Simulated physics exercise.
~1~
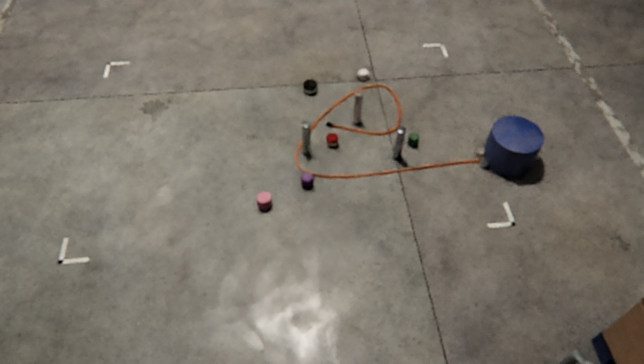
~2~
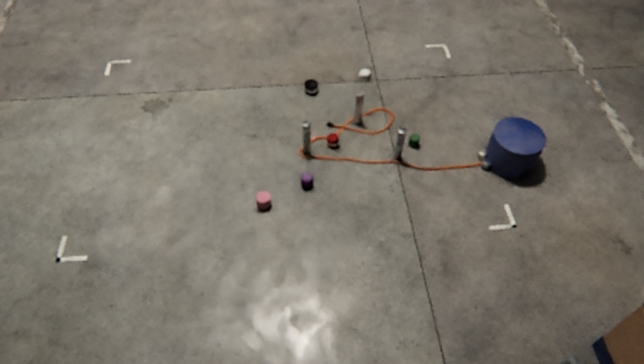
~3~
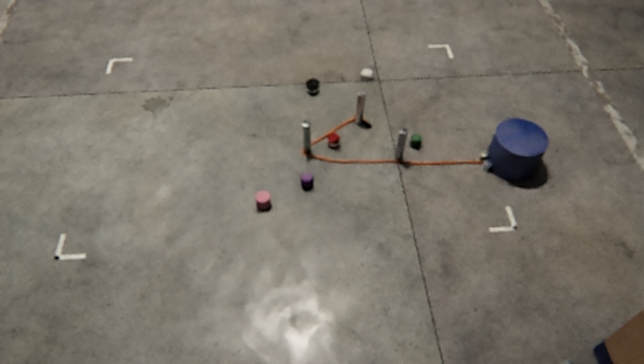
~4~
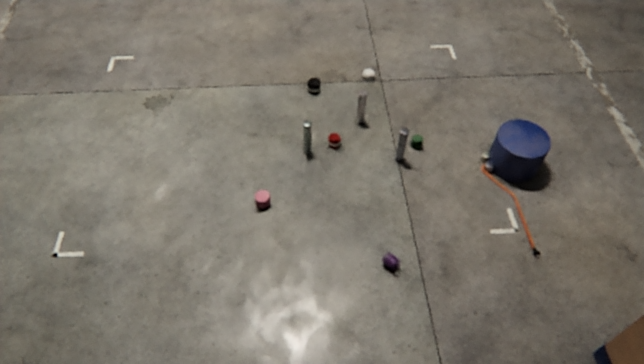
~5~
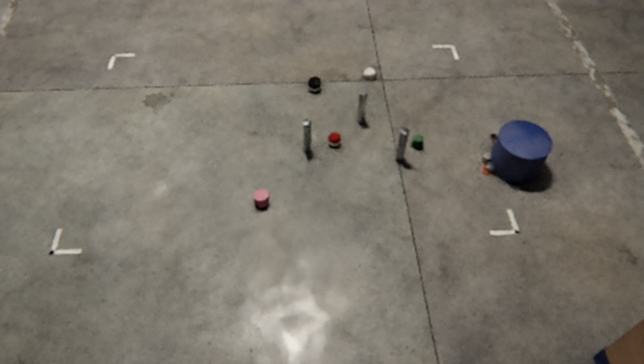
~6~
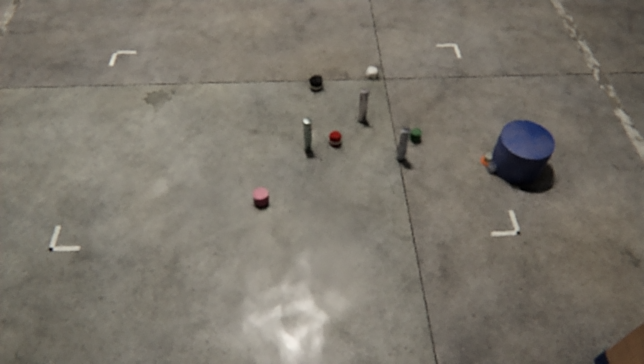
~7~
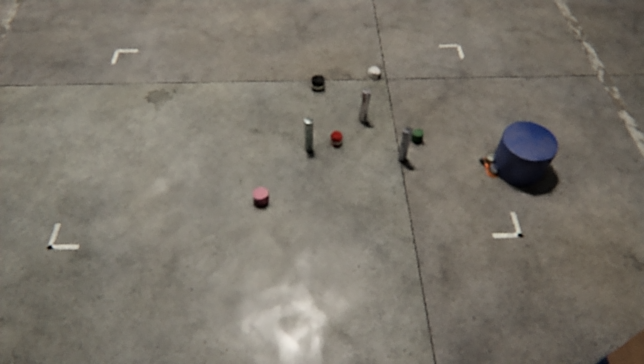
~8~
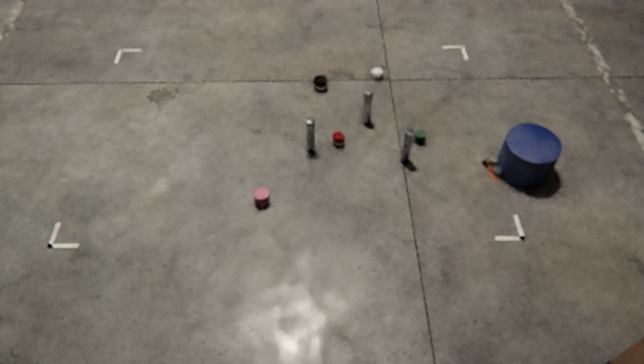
Orange cord unwinding from three posts and retracting toward a blue drum, knocking a purple tub away to the right and out of sight.
